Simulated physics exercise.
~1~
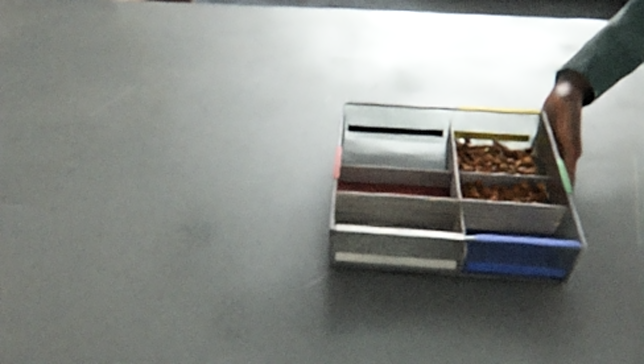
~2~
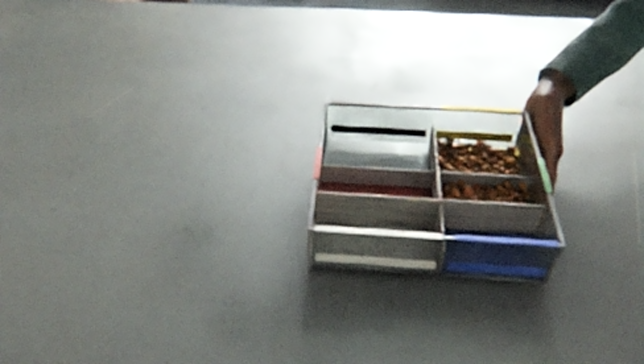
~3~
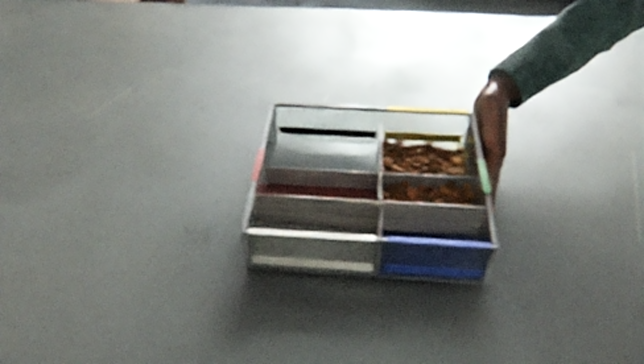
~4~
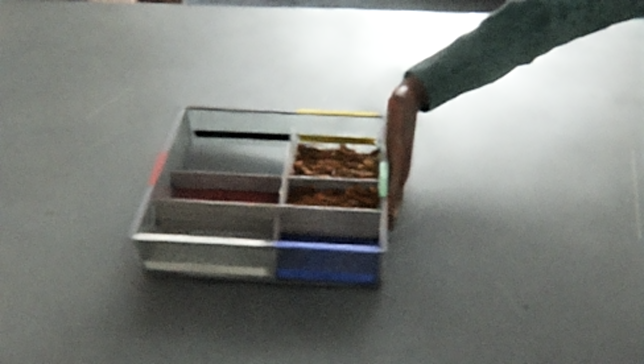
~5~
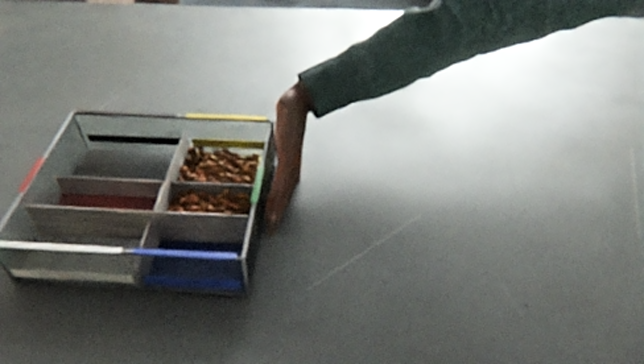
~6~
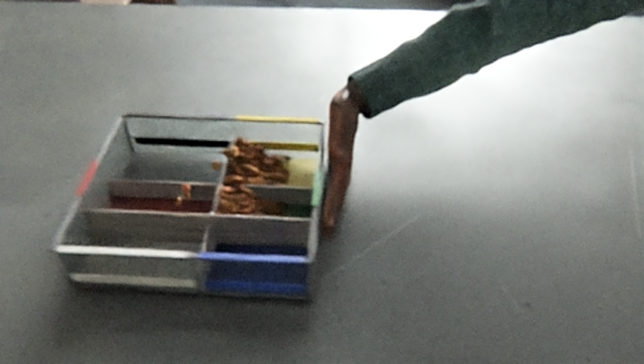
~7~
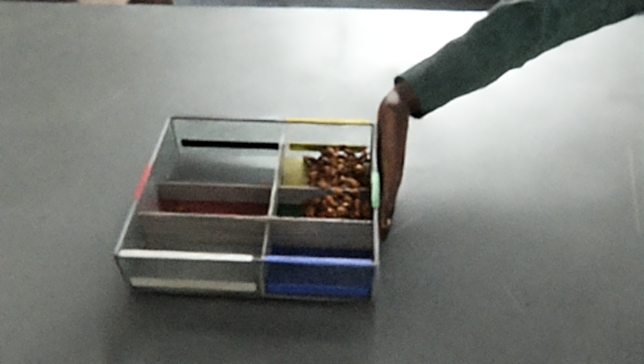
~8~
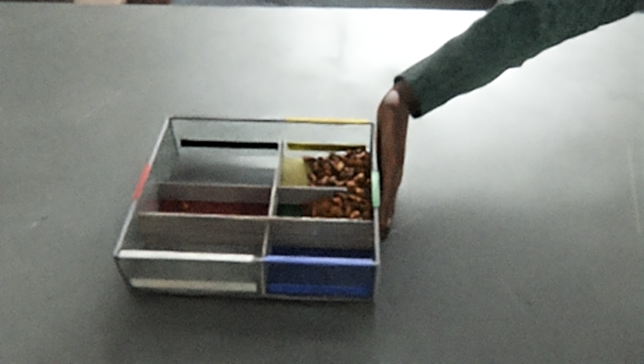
A divided tray of brown pieces slides left beside a hand, then right, and stops.
